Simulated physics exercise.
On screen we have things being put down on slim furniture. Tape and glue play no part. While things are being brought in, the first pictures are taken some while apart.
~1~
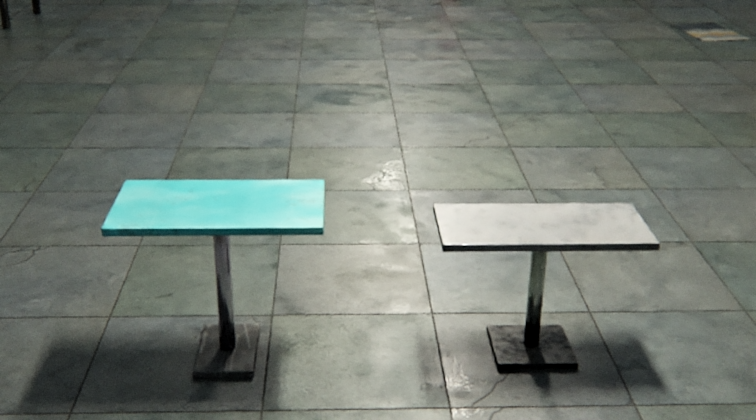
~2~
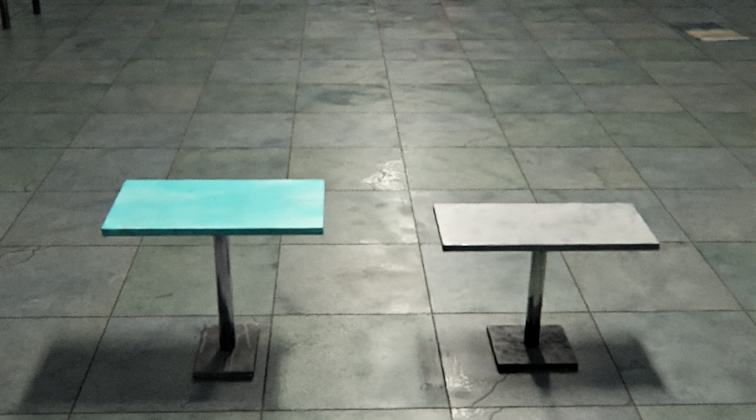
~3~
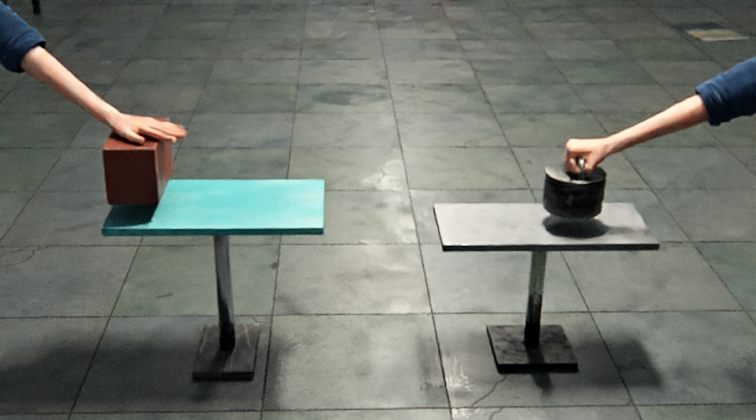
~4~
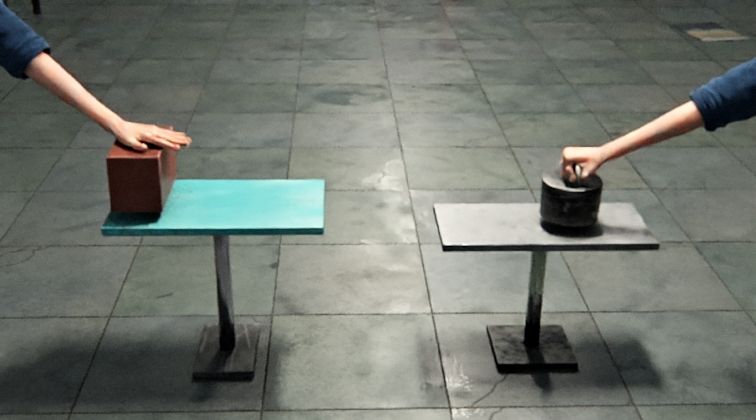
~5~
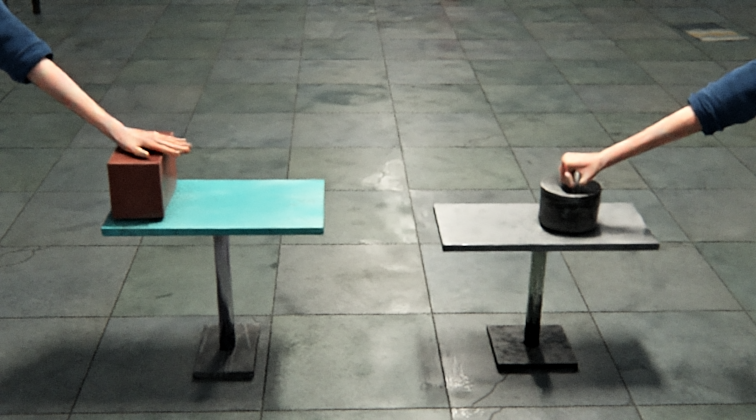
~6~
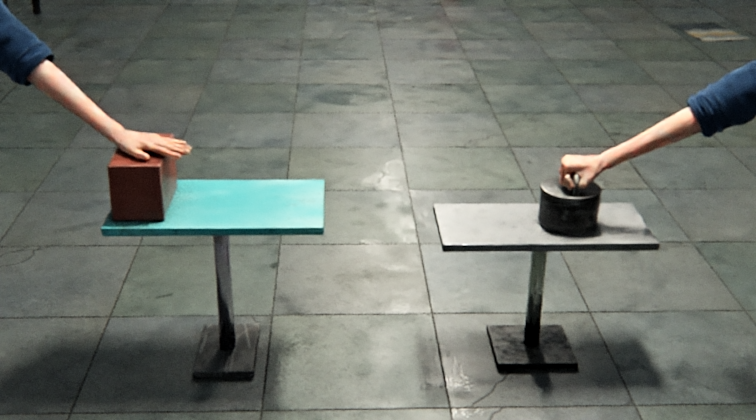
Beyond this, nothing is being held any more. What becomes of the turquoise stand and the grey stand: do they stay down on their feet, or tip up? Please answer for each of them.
In the end the turquoise stand tips up, the grey stand stays on its feet.
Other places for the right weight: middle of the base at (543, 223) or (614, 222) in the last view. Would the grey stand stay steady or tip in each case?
Okay, so first it stays standing and then it tips over.
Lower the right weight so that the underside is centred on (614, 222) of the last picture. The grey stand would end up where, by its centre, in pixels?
At rest at (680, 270).
Then, 0.60 s on from there, turquoise stand turned 30° from its first pose near (134, 214); grey stand at rest near (542, 226).
In the end, the turquoise stand goes over, near (51, 273); the grey stand keeps steady, near (542, 226).
